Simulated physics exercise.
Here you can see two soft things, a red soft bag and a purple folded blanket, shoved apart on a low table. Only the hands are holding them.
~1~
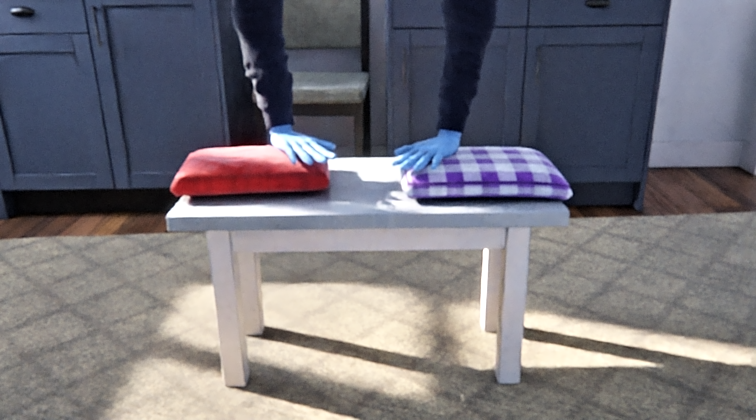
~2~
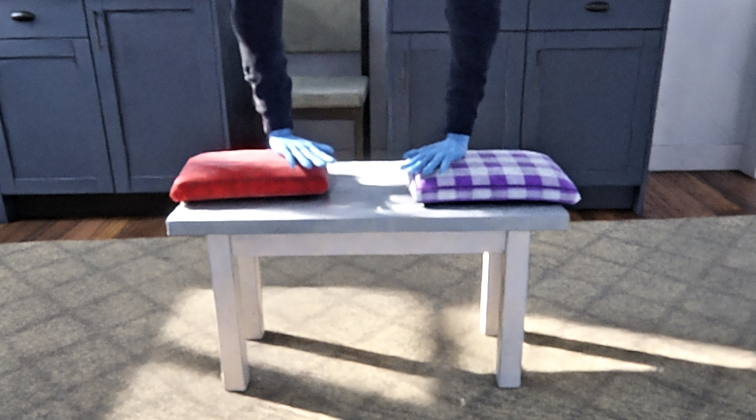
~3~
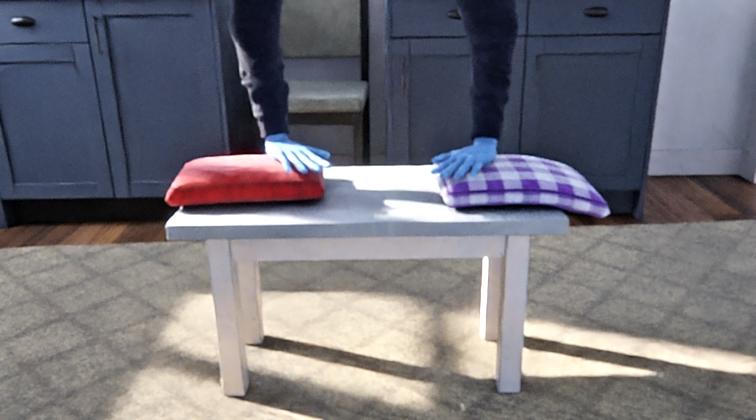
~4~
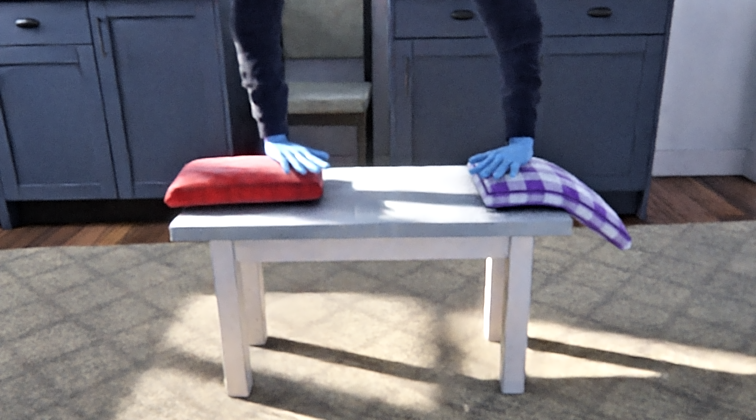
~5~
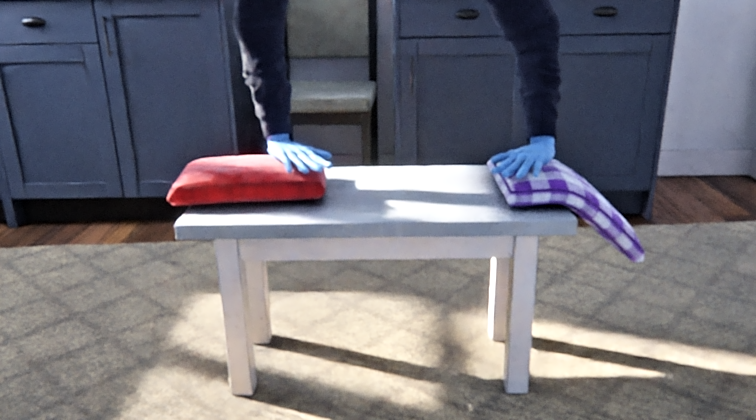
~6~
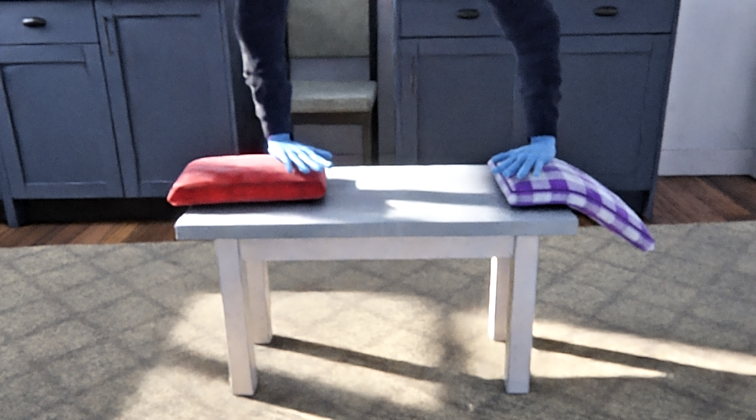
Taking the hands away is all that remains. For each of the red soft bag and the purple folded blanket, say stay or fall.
Stay or fall: Red soft bag - stay; purple folded blanket - fall.
Then, 0.42 s after the last picture, soft bag lying still; folded blanket falling near (586, 289).
Then, 0.70 s after the last picture, soft bag lying still; folded blanket on the floor near (619, 349).
At rest, soft bag lying still; folded blanket on the floor near (620, 352). The red soft bag stays up there and the purple folded blanket tips over and falls.
